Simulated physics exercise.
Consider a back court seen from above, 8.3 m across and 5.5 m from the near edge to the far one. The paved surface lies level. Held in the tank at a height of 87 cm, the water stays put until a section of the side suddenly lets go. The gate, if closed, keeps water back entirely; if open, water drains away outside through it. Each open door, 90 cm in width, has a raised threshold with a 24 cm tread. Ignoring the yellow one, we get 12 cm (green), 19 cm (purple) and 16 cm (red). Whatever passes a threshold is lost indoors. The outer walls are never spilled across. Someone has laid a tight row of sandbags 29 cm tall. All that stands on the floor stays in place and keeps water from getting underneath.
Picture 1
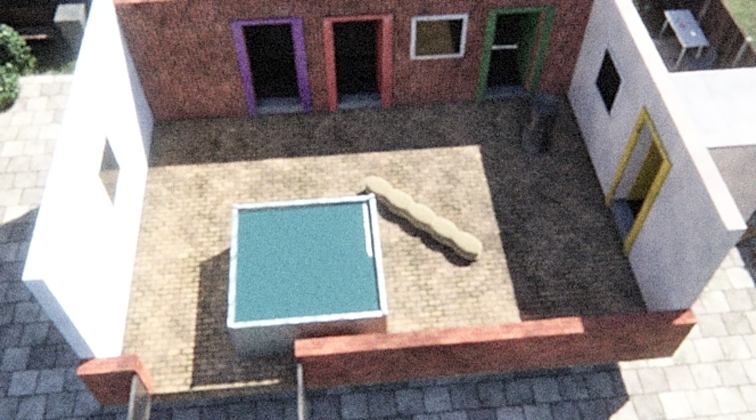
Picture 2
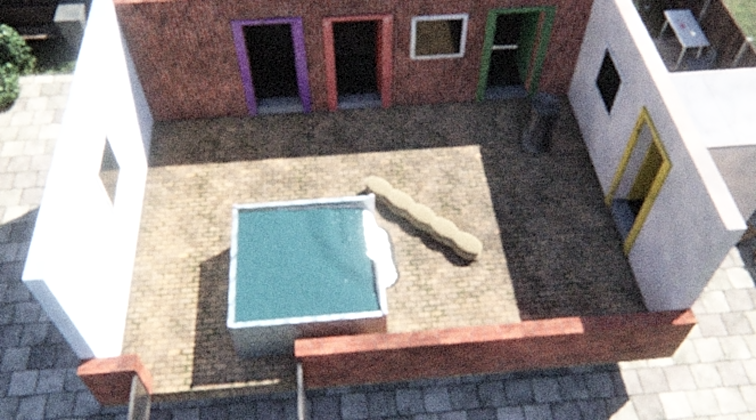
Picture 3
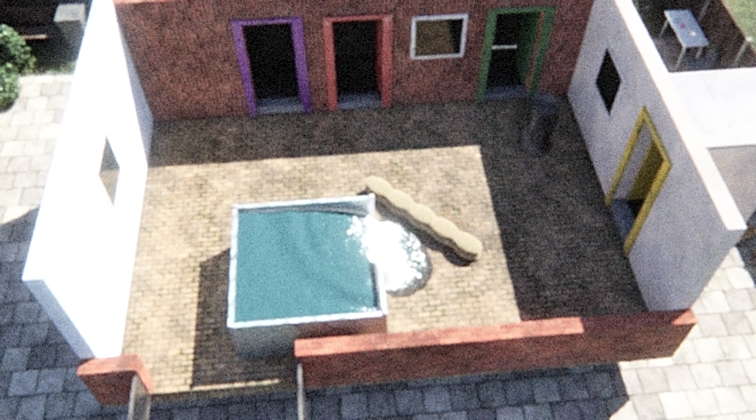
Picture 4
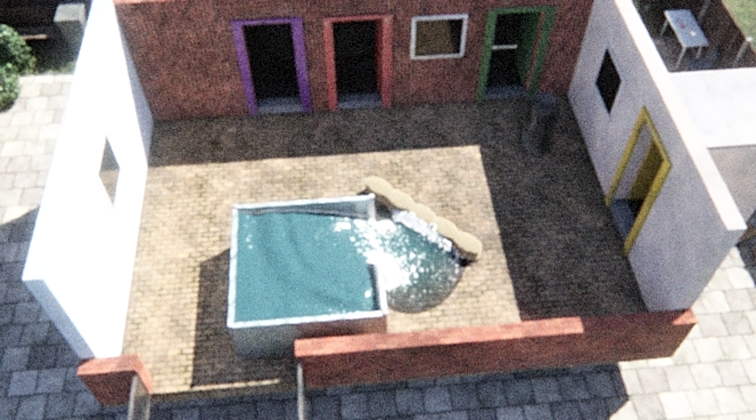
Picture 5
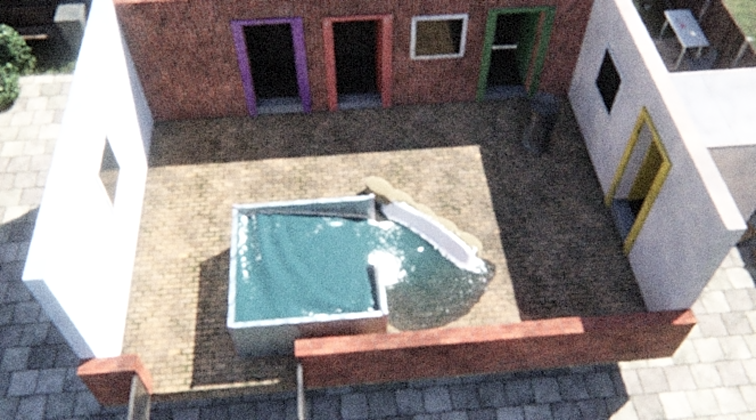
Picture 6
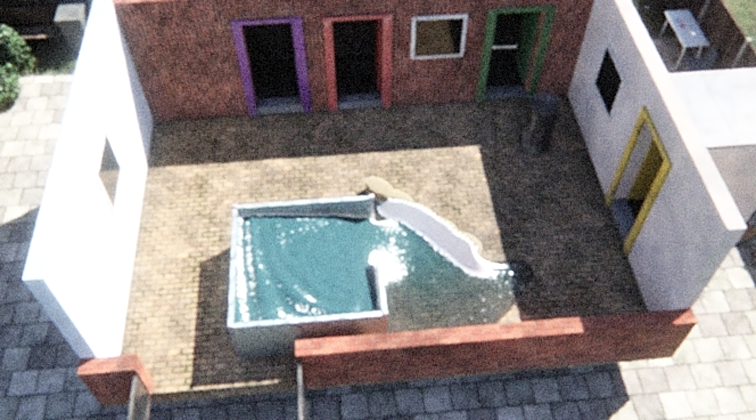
Water poured out of the right side of a square tank in a walled brick courtyard, foamed across the paving, then ran along the wavy tan barrier and spread past its far end.
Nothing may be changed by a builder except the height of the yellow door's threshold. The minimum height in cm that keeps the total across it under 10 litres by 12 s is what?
It is close to 16 cm.
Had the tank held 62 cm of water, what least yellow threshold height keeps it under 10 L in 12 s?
I'd say close to 8.5 cm.
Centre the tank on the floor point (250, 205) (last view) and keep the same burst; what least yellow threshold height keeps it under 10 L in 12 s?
At least roughly 13.0 cm high.
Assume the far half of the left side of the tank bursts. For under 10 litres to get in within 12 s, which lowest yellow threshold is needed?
Then it needs around 8.0 cm.
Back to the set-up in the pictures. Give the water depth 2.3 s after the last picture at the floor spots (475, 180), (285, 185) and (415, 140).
Depth: About 2, 2, 1 cm.
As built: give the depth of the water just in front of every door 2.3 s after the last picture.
Depths in cm - green: 8, purple: 3, red: 3, yellow: 15.
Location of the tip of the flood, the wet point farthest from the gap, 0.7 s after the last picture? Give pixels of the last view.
Look about (657, 336) in the last picture.
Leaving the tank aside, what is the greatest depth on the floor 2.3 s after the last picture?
About 42 cm.
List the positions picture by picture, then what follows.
Still water, 87 cm deep, in the tank at (306, 260); the yellow door at (633, 191) is dry, in the first frame.
The front is at (395, 278), 0.3 m from the gap at (373, 249); 0.2 m2 of floor is wet, 87 cm left at the back, in the second frame.
The front is at (427, 272), 0.9 m from the gap at (373, 249); 1.0 m2 of floor is wet, 87 cm left at the back, in the third frame.
The gap is at (373, 250), the front 1.5 m out at (461, 263); the back of the tank holds 87 cm, in the fourth frame.
The front is at (491, 270), 1.9 m from the gap at (373, 250); 2.9 m2 of floor is wet, 82 cm left at the back, in the fifth frame.
Water pours out at (373, 249) and has run 2.5 m, to (526, 277); about 6 cm deep outside, 75 cm at the back; the yellow door at (633, 191), 4.3 m from the gap, is still 1.9 m from the nearest water, in the sixth frame.
Then, 0.7 s after the last picture water covers 30 % of the floor, deepest (61 cm) near (420, 232); it has not reached the yellow door.
Then, 2.3 s after the last picture water covers 70 % of the floor, deepest (42 cm) near (657, 336); 15 cm at the yellow door, 0 litres in over its 24 cm threshold.
Then, 11.3 s after the last picture water covers 95 % of the floor, deepest (14 cm) near (117, 382); 7 cm at the yellow door, 0 litres in over its 24 cm threshold.
At the yellow door as built, the water peaked near 25 cm, 1.9 s after the last picture.
With a threshold of 13.5 cm, 18 litres would have come in within the 12 s; with 18 cm, 6 litres. So under 10 litres takes about 16 cm.
